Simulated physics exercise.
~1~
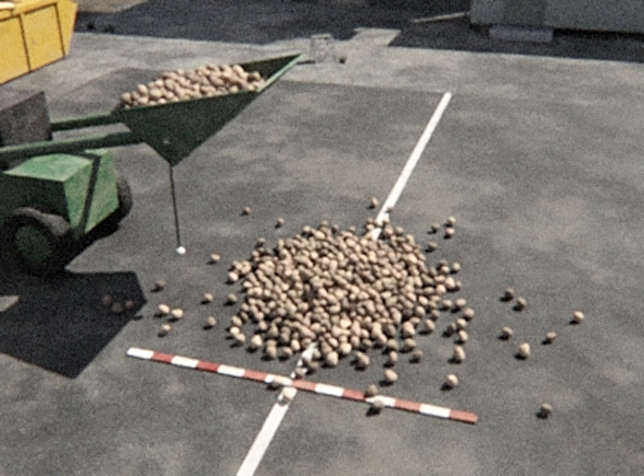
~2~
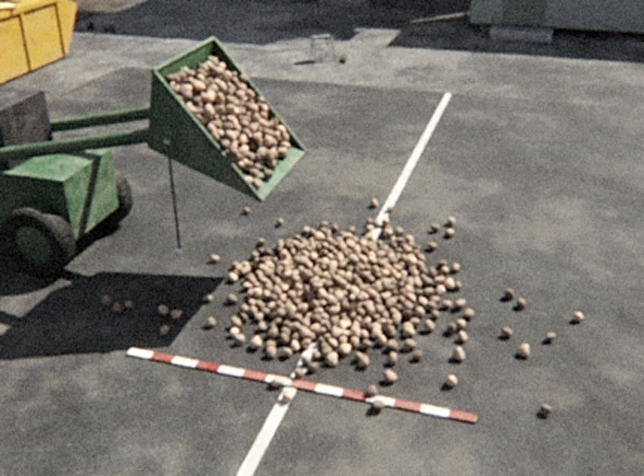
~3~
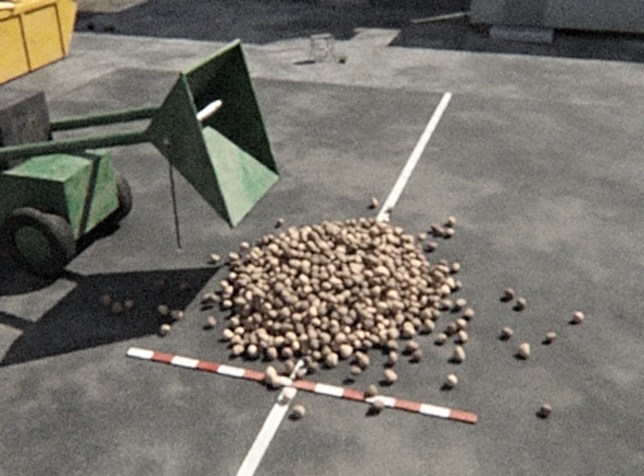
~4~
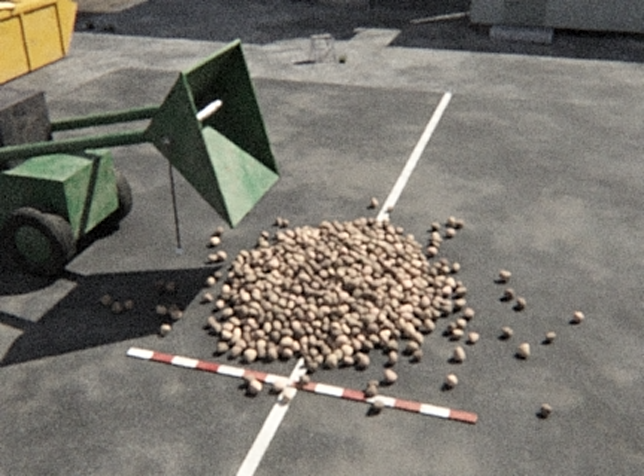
A green loader holding a bucket of brownish, potato-like lumps tipped it forward and down to the right, emptying the whole load onto the heap already on the tarmac, which grew wider across the white line while the bucket stayed tilted and empty.
